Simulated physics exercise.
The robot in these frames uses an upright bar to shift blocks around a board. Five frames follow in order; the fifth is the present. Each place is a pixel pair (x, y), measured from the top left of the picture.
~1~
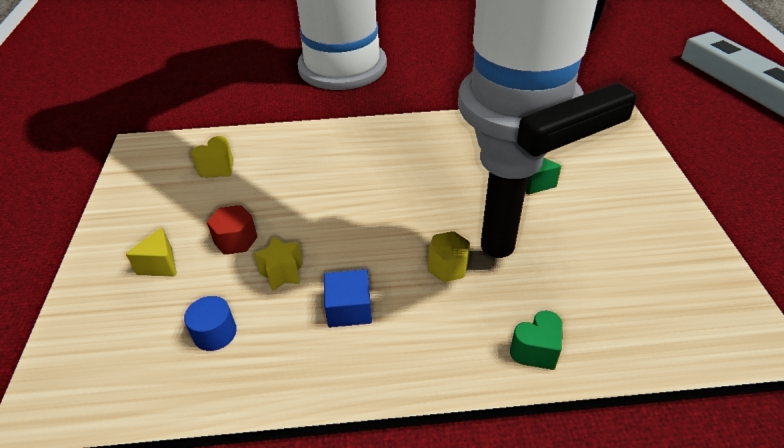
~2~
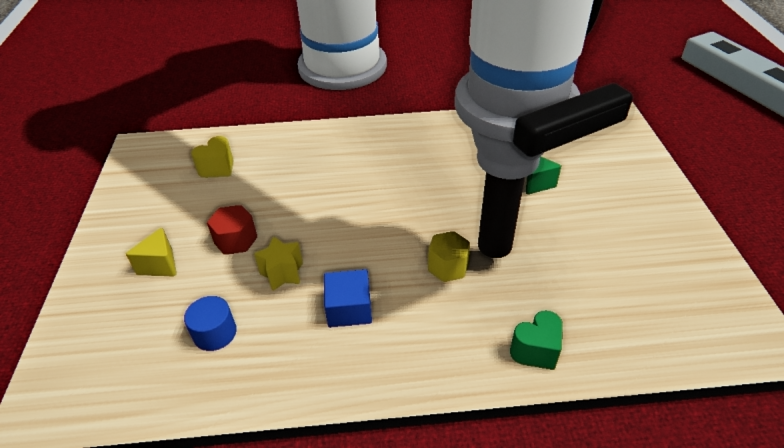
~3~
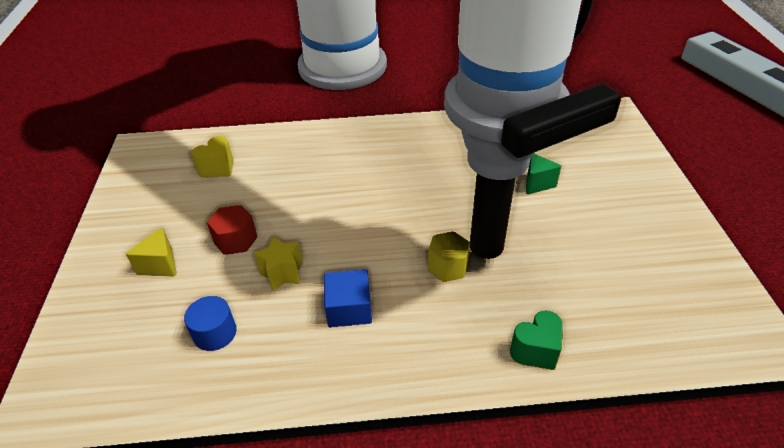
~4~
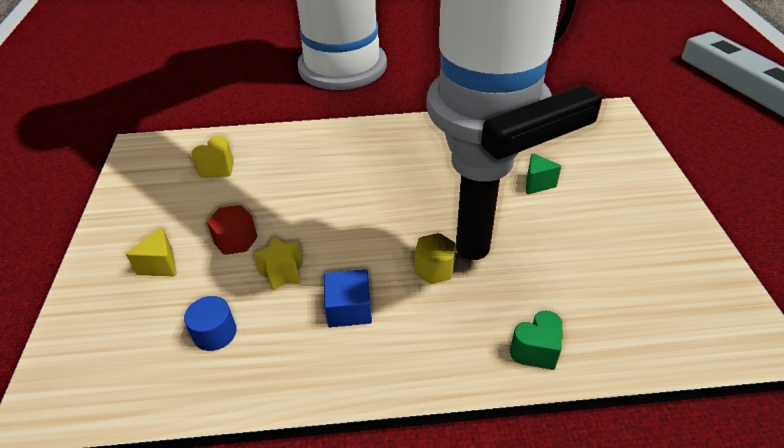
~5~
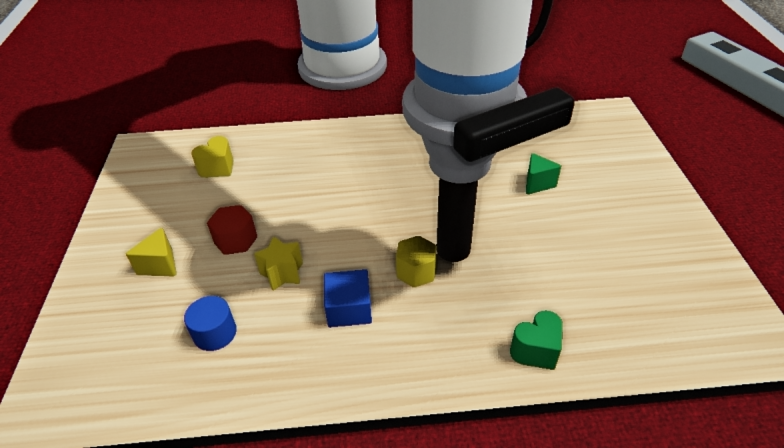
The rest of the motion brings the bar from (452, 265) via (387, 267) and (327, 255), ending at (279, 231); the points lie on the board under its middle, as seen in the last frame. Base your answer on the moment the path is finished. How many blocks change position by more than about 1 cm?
Displaced: Two.
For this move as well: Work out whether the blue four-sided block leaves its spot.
The result: It moves.
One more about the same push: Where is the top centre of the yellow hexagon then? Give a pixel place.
The centre of its top will be at (308, 260).
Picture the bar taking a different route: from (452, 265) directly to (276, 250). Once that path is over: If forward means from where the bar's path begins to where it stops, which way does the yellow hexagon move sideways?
That block drifts left.
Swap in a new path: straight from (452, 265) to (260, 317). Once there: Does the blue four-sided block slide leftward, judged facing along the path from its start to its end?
That would be a yes.
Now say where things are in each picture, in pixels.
In the first picture, tip of the bar at (498, 246), middles of tops, red hexagon at (229, 219), yellow star at (278, 252), blue four-sided block at (346, 287), yellow hexagon at (449, 245).
In the second picture, bar at (495, 246), nothing pushed.
In the third picture, bar at (487, 247), nothing pushed.
In the fourth picture, bar at (473, 248), yellow hexagon at (436, 247).
In the fifth picture, bar at (453, 250), red hexagon at (229, 219), yellow star at (278, 252), blue four-sided block at (346, 287), yellow hexagon at (416, 250).
On the path given first. One third of the way, bar at (386, 253); blue four-sided block at (330, 295), turned 35° anticlockwise; yellow hexagon at (352, 259), turned 25° anticlockwise.
Two thirds of the way, bar at (324, 240); yellow star at (274, 253), turned 15° clockwise; blue four-sided block at (319, 298), turned 65° anticlockwise; yellow hexagon at (308, 260), turned 75° anticlockwise.
At the end, bar at (276, 216); red hexagon unmoved; yellow star at (274, 253), turned 15° clockwise; blue four-sided block at (319, 298), turned 65° anticlockwise; yellow hexagon at (308, 260), turned 75° anticlockwise.
